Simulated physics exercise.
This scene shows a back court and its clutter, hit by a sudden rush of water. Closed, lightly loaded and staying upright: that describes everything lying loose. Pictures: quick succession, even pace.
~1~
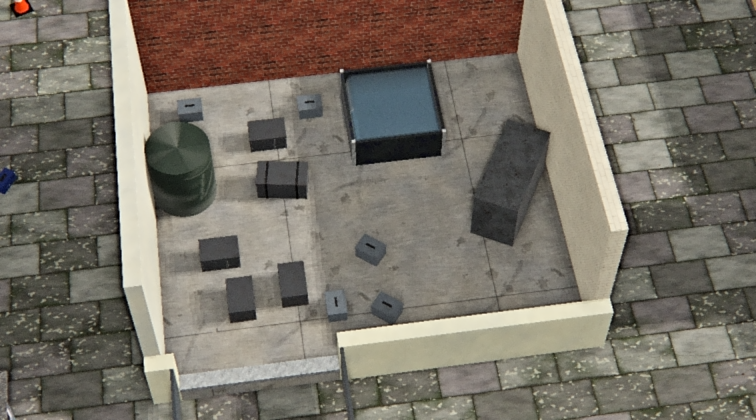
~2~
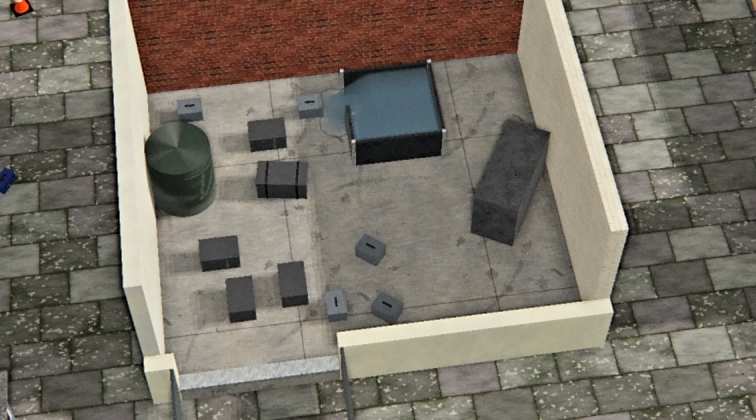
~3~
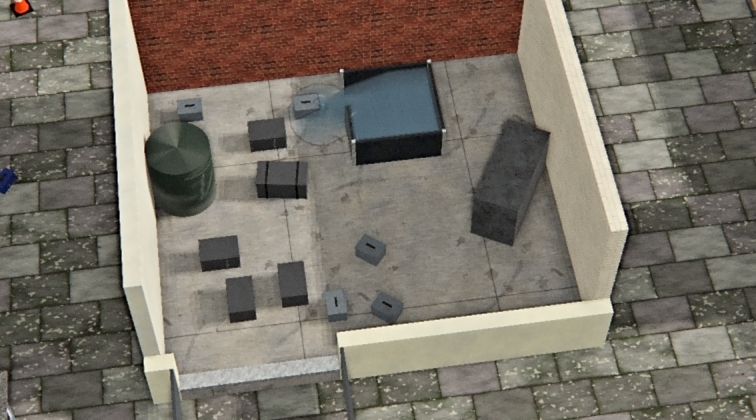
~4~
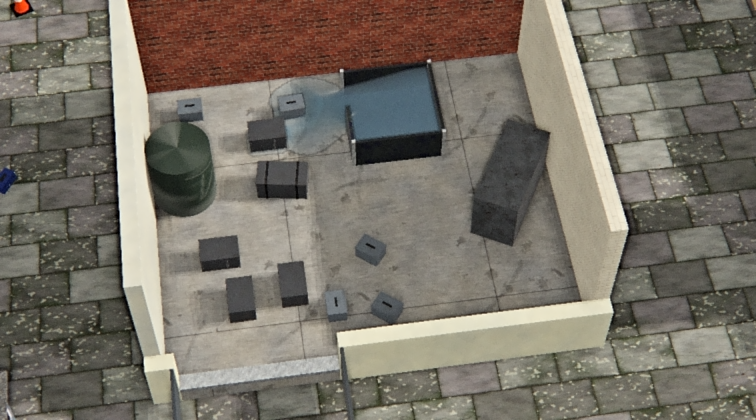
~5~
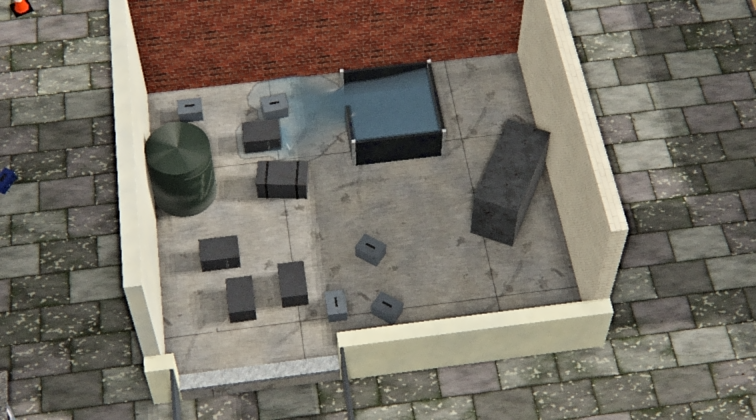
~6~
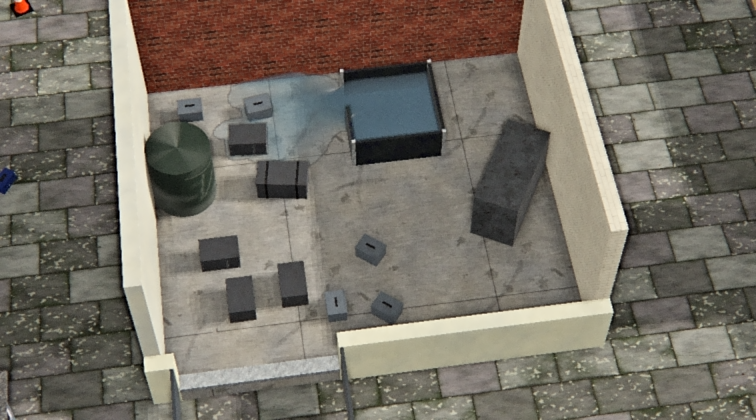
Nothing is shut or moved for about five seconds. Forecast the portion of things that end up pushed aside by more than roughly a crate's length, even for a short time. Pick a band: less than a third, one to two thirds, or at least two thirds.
The fraction is one to two thirds of them.
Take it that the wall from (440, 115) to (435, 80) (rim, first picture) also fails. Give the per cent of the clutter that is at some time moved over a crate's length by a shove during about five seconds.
About 0 %.
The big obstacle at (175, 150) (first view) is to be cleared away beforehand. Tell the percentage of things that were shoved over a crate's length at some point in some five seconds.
It comes to some 50 per cent of the lot.
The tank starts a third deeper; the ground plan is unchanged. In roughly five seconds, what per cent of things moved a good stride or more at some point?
70 % or so.
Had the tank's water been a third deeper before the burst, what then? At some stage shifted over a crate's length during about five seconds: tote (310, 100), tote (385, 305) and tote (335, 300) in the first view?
Taking them as listed, the first reached the mark, the second stopped before it and the third stopped before it.
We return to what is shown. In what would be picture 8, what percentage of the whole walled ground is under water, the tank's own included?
My guess is around 20 per cent.
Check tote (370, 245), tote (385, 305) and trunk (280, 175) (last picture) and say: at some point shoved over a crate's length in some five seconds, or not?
Working through them in turn, I get never that far off, never that far off, then shoved clear.
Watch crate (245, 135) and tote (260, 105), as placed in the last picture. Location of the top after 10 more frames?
Close to (168, 139), and close to (185, 119).
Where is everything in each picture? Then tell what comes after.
In the first frame, a tote at (309, 102) rests on the ground; a crate at (267, 129) rests on the ground; 0 of 10 have shifted.
In the second frame, a tote at (309, 102), on the bottom; a crate at (267, 129), on the bottom; 0 of 10 have shifted.
In the third frame, a tote at (306, 102) rests on the ground, close to its start; a crate at (267, 129) rests on the ground; 1 of 10 have shifted.
In the fourth frame, a tote at (291, 102) rests on the ground, close to its start; a crate at (267, 129), on the bottom; 1 of 10 have shifted.
In the fifth frame, a tote at (274, 103) rests on the ground, a stride from its start; a crate at (261, 130), on the bottom, close to its start; 2 of 10 have shifted.
In the sixth frame, a tote at (258, 104), on the bottom, a stride from its start; a crate at (247, 134) rests on the ground, a stride from its start; 2 of 10 have shifted.
A moment on, 2 of 10 are well off their spots; 0 afloat.
Next, 3 of 10 are well off their spots; 3 afloat.
Later, 2 of 10 are well off their spots; 3 afloat.
In the end, 5 of 10 are well off their spots, and 5 have been at some point; 4 afloat.
